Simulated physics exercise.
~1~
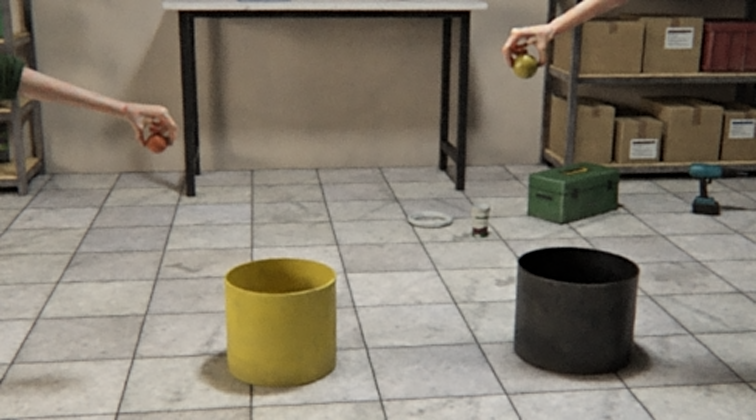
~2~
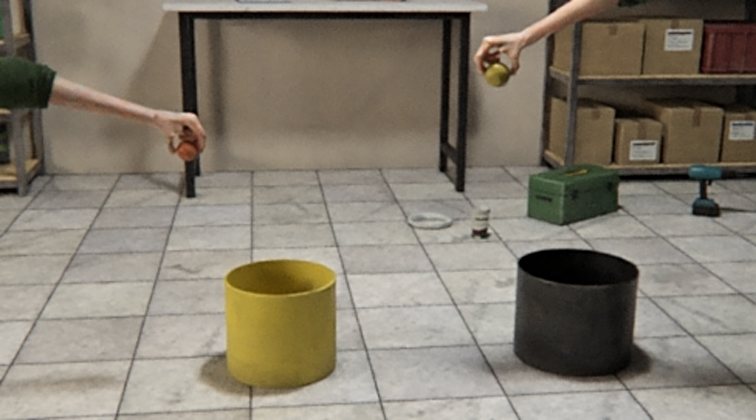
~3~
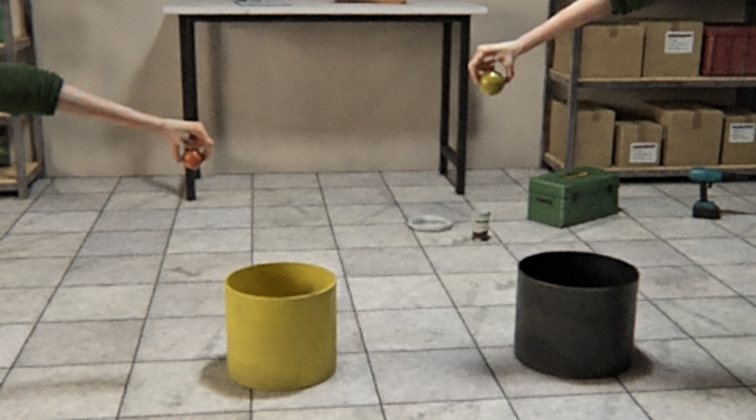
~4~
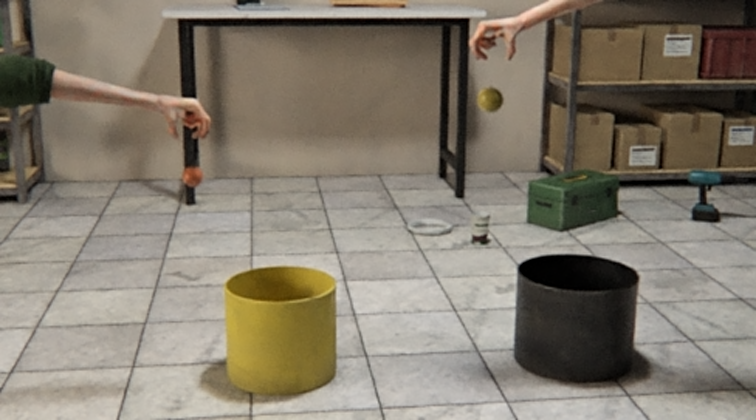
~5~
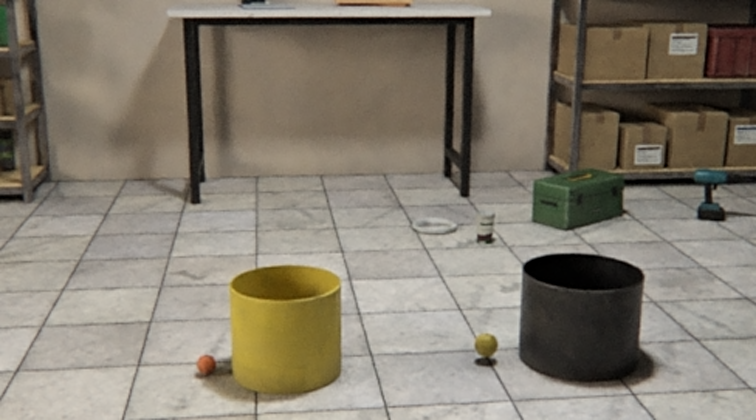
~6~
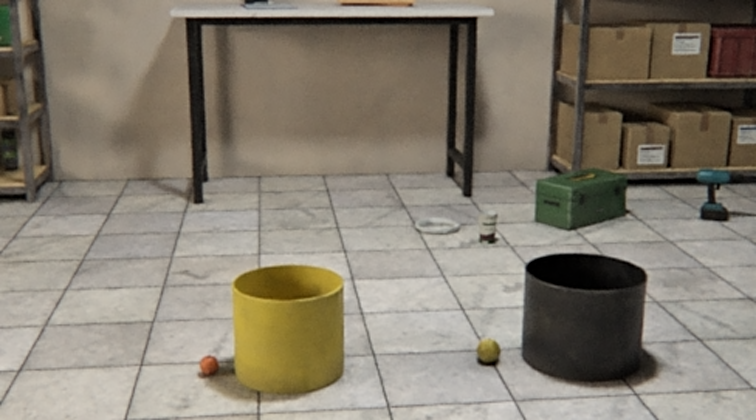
Two hands releasing an orange tomato and a yellow apple, both falling to the tiled floor just left of separate open bins.
